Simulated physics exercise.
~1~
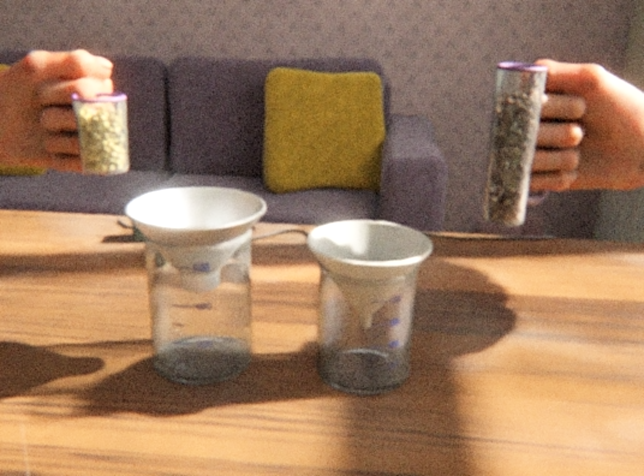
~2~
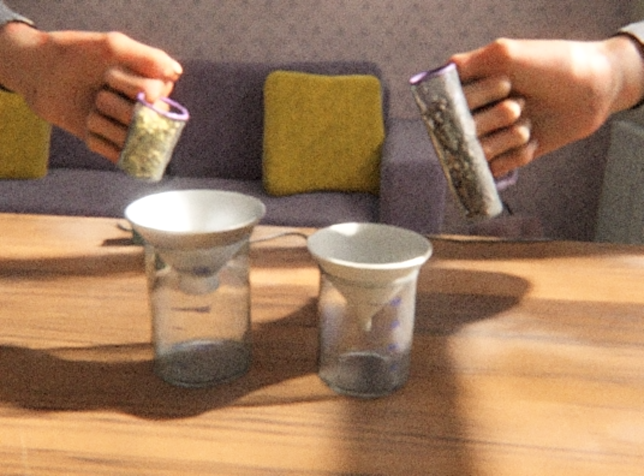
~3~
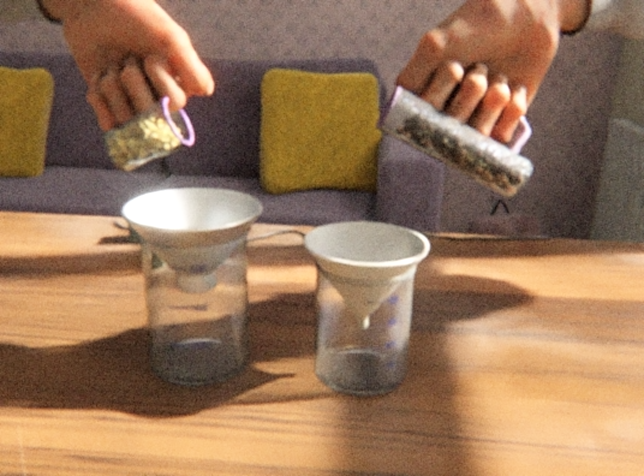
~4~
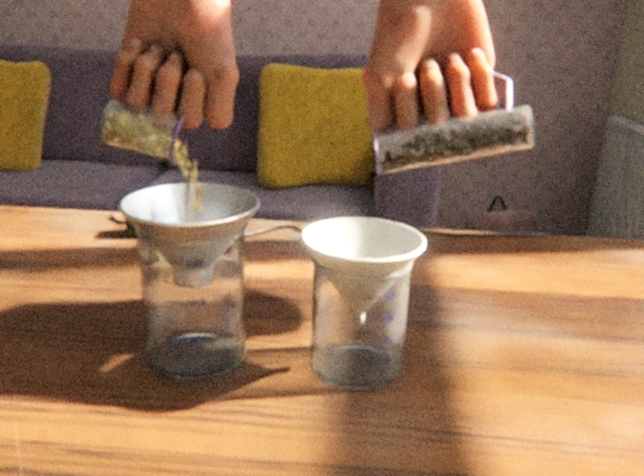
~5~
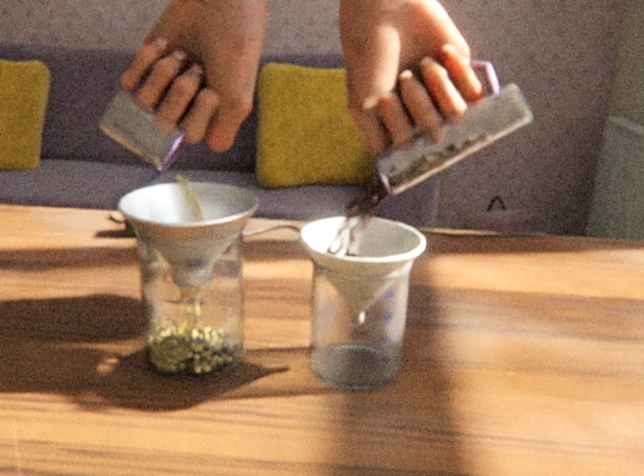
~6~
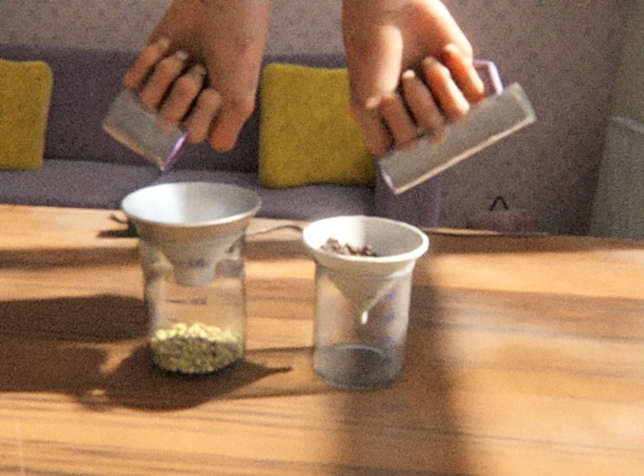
To begin with, two hands hold small clear cups above a wooden table, the left filled with pale yellowish bits and the right, a taller one, with dark bits. Below them stand two glass jars with white funnels in their mouths. The hands move inward and tip the cups onto their sides, and the yellowish bits start pouring first. As both cups tilt further, the yellowish bits run through into the left jar while the dark ones tumble into the right funnel. Finally both cups are empty, with a yellowish pile in the left jar and the dark bits stuck in the right funnel above an empty jar.
